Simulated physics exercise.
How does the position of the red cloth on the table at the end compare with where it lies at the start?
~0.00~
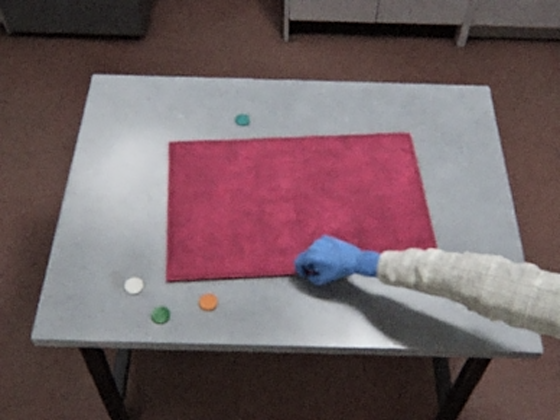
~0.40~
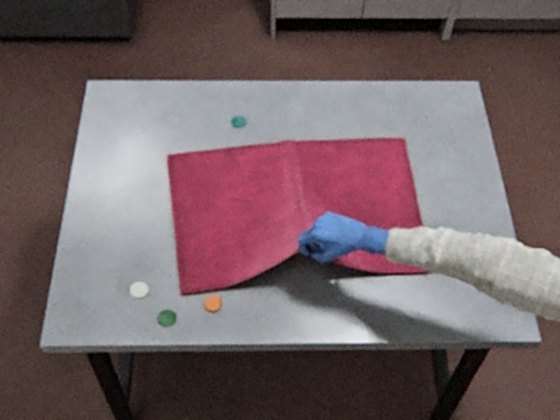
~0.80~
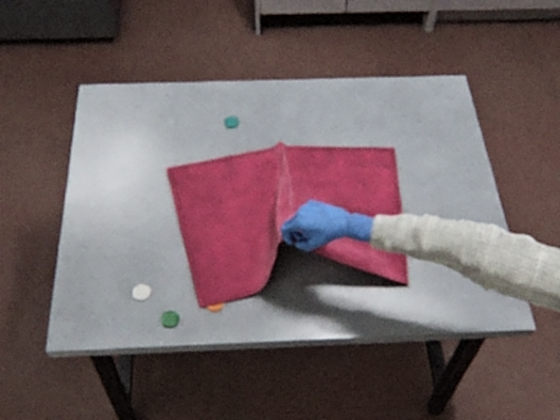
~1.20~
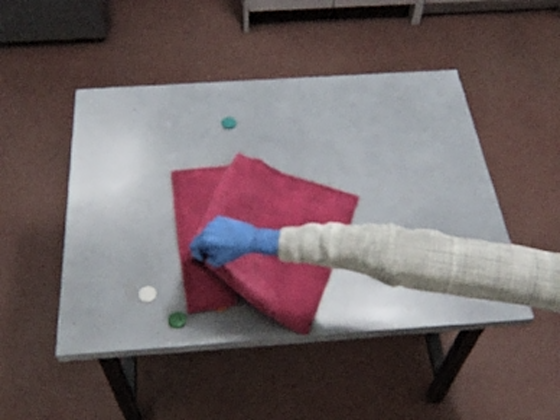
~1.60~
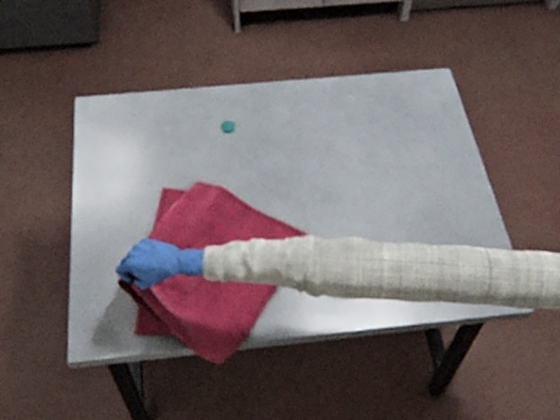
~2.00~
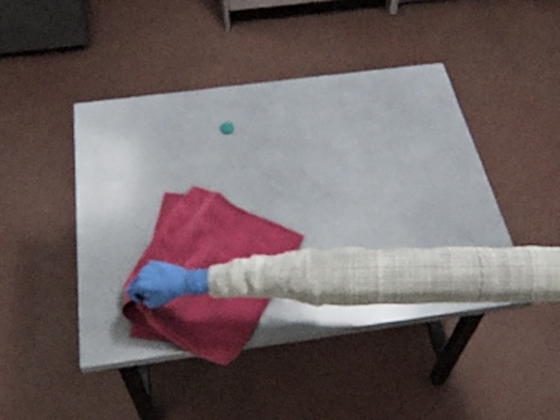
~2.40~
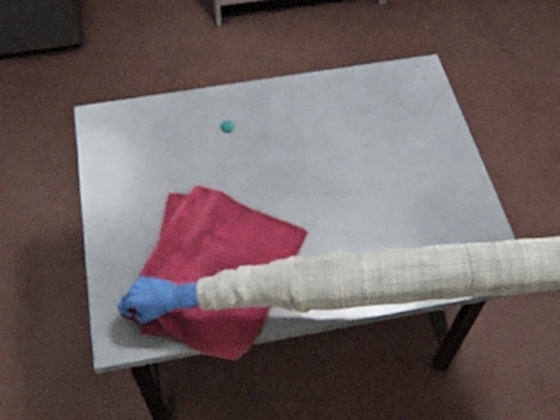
At the start it lies spread flat across the middle of the table, and by the end it is bunched and folded farther left and closer to the near edge, by the front left corner.
